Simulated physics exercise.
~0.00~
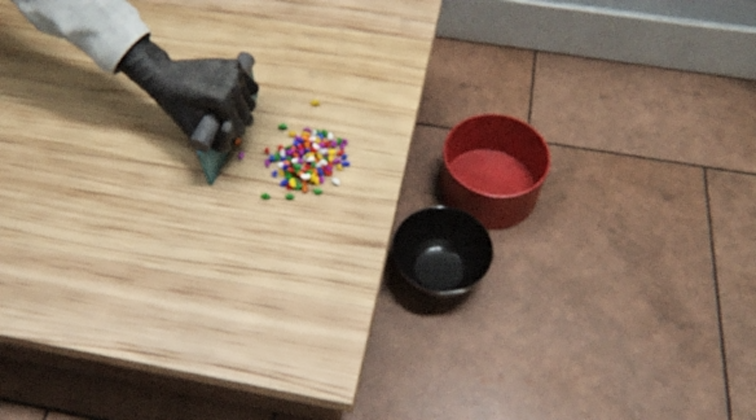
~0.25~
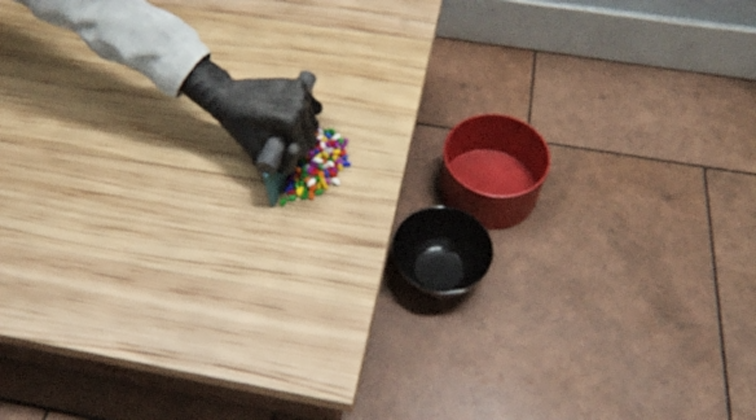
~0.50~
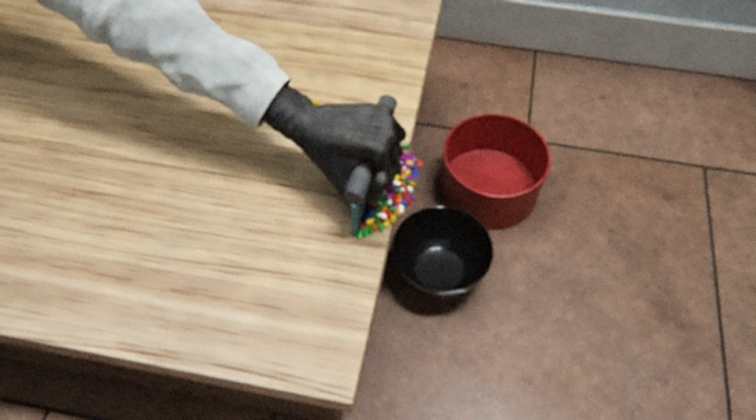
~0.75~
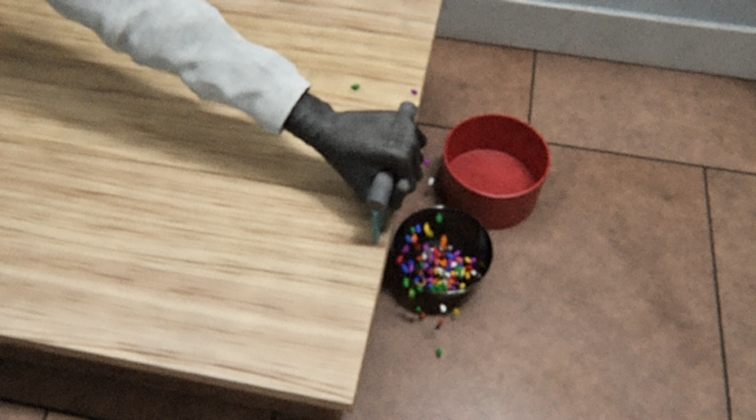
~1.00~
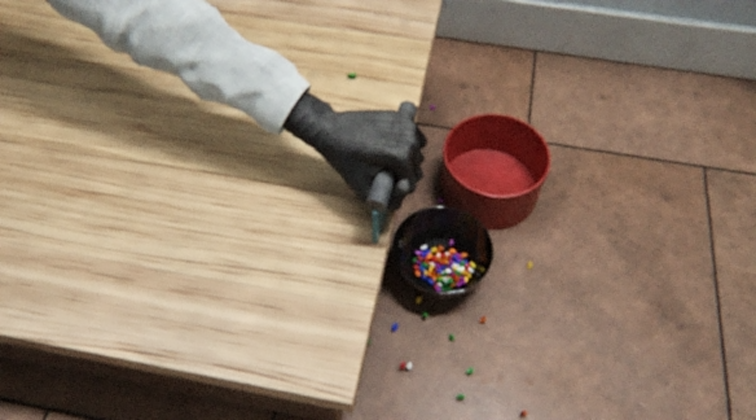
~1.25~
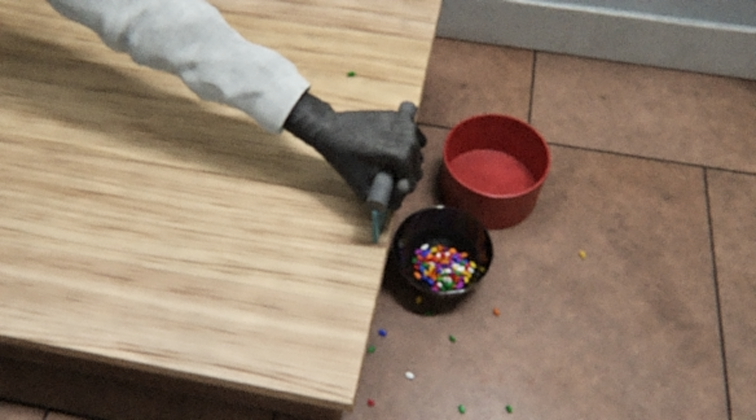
A gloved hand sweeps colourful jelly beans rightward off a table, mostly into a black bowl.
